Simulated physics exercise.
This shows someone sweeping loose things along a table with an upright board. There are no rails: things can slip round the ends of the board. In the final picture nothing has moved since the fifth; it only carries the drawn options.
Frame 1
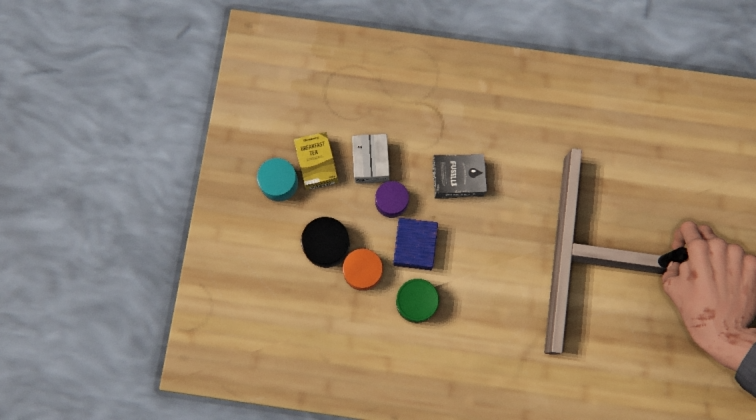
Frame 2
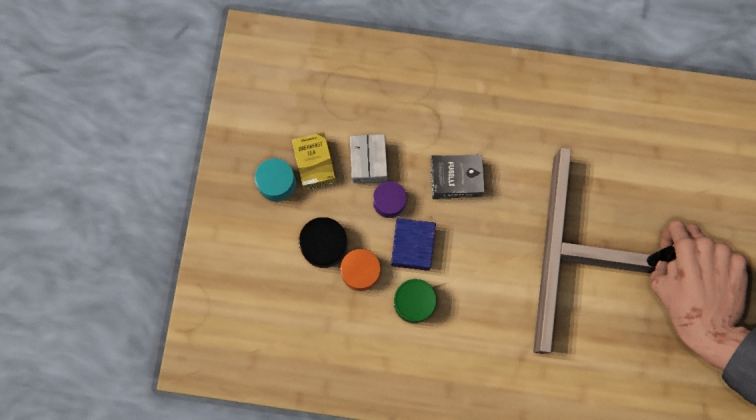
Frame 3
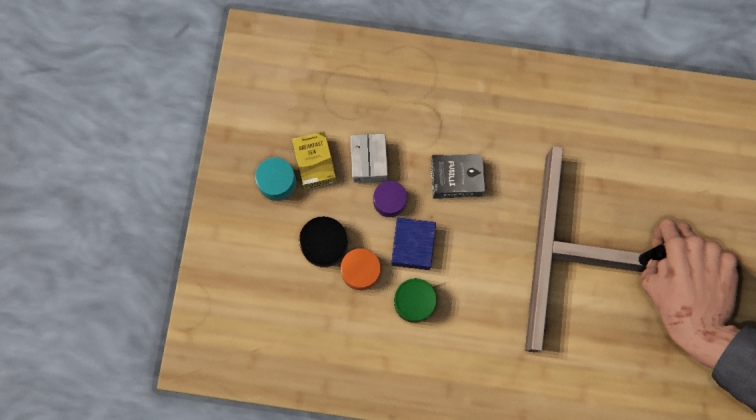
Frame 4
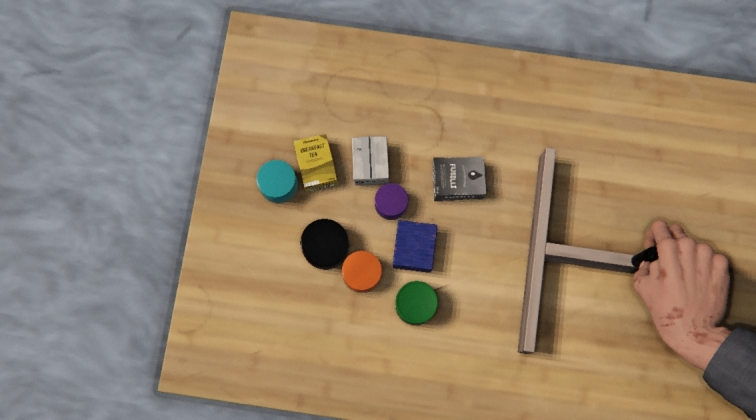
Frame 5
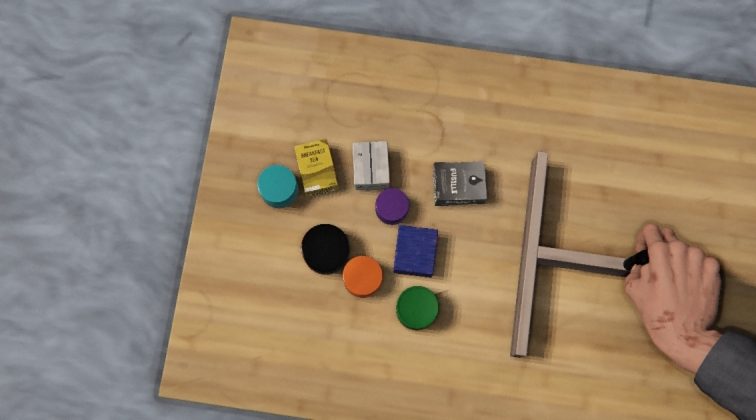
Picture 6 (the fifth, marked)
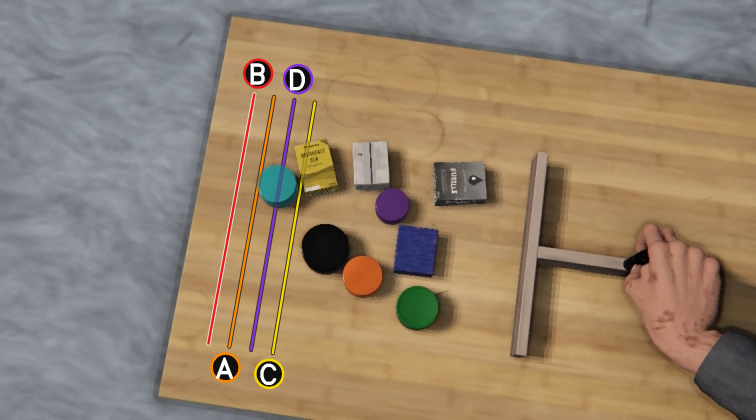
A hand gripping the handle of an upright board slides it slowly leftward across the wooden table, narrowing the gap to a loose group of small items. The grey packet, yellow packet, white box, blue block and round pots and jars stay in their places, untouched by the board throughout.
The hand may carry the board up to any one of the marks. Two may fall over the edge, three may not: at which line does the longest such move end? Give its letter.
Line D.
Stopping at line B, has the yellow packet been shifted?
By then, yes.
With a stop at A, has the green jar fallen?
No.
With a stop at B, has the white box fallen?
Yes.
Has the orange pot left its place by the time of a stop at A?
Yes.
On the marked copy, A at (252, 218); B at (232, 215); C at (294, 224); D at (273, 221).
Following D. Soon after the start, board (438, 237); green jar (401, 307); grey packet (414, 174).
Later, board (344, 224); turquoise pot (208, 187); yellow packet (247, 156).
In the end, board (274, 214); turquoise pot over the edge; yellow packet over the edge; two fallen.
As for the rest, A drops four; B drops four; C is within the limit but short.
